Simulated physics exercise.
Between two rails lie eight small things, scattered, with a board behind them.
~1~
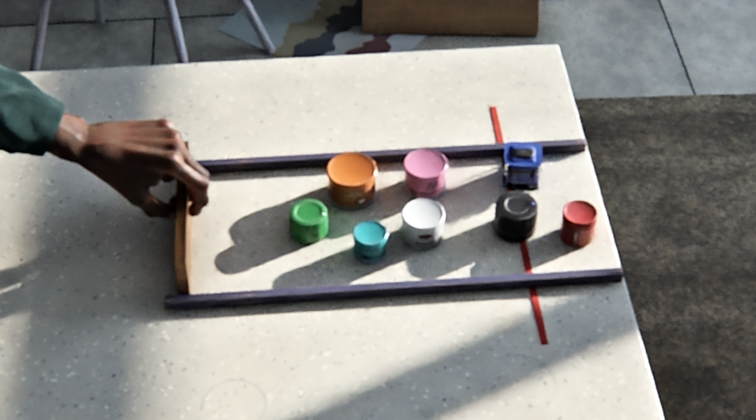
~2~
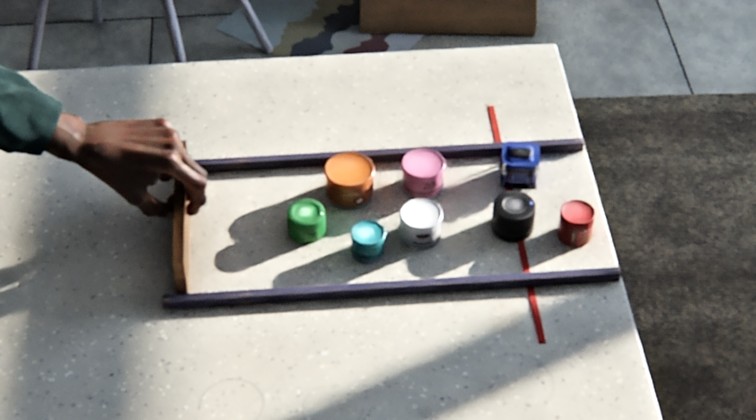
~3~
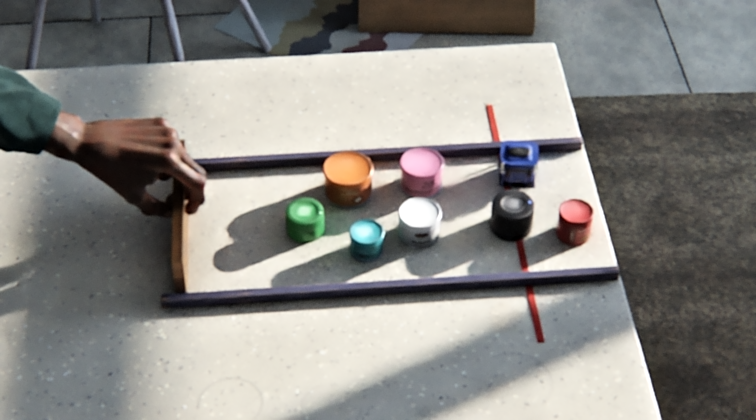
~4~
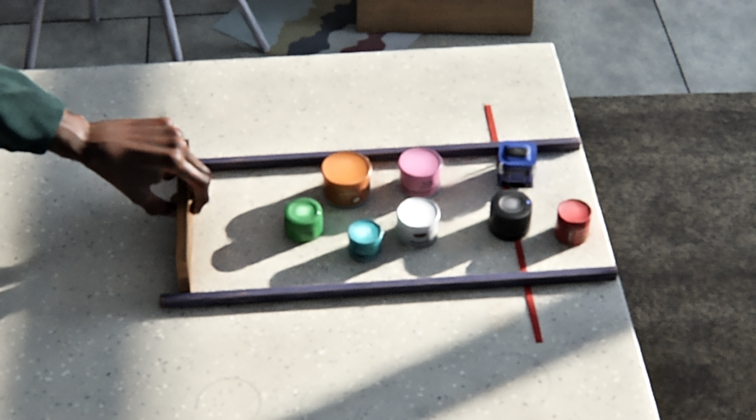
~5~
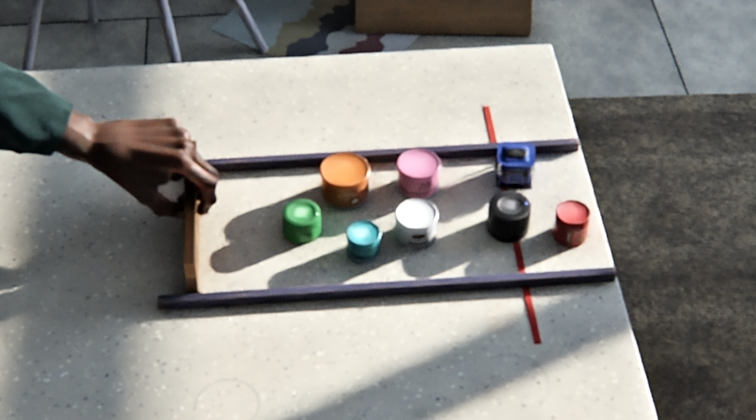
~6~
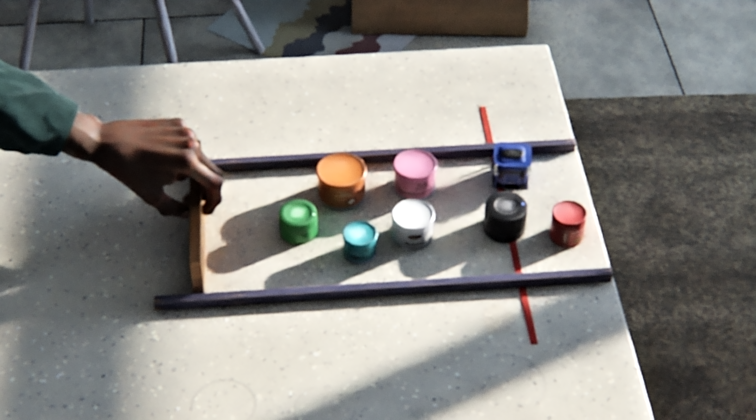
A hand holding a wooden board at the left end of two dark rails stays almost still at first, then slides the board slightly to the right. The eight small items between the rails, including orange, pink, green and white tubs, keep their arrangement, and the board does not touch them.
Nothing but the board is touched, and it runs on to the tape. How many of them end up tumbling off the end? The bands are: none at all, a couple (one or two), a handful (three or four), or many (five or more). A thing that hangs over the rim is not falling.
It is a couple.
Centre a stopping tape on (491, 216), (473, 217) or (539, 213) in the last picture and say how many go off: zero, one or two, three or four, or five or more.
One after another: One to two, none, three to four.
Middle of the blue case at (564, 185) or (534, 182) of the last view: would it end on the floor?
Place by place, it is lost; is lost.
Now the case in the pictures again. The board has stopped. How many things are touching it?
It's 3.
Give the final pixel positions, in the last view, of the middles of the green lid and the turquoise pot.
Around (525, 204) and around (534, 251).
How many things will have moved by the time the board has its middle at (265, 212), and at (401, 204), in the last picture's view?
At the first point the count is 0, at the second it's 5.
A little later, none off yet; red tub at rest near (568, 224); blue case at rest near (512, 165); black lid at rest near (505, 217).
When it is over, the number that fall off is one or two; down, blue case.
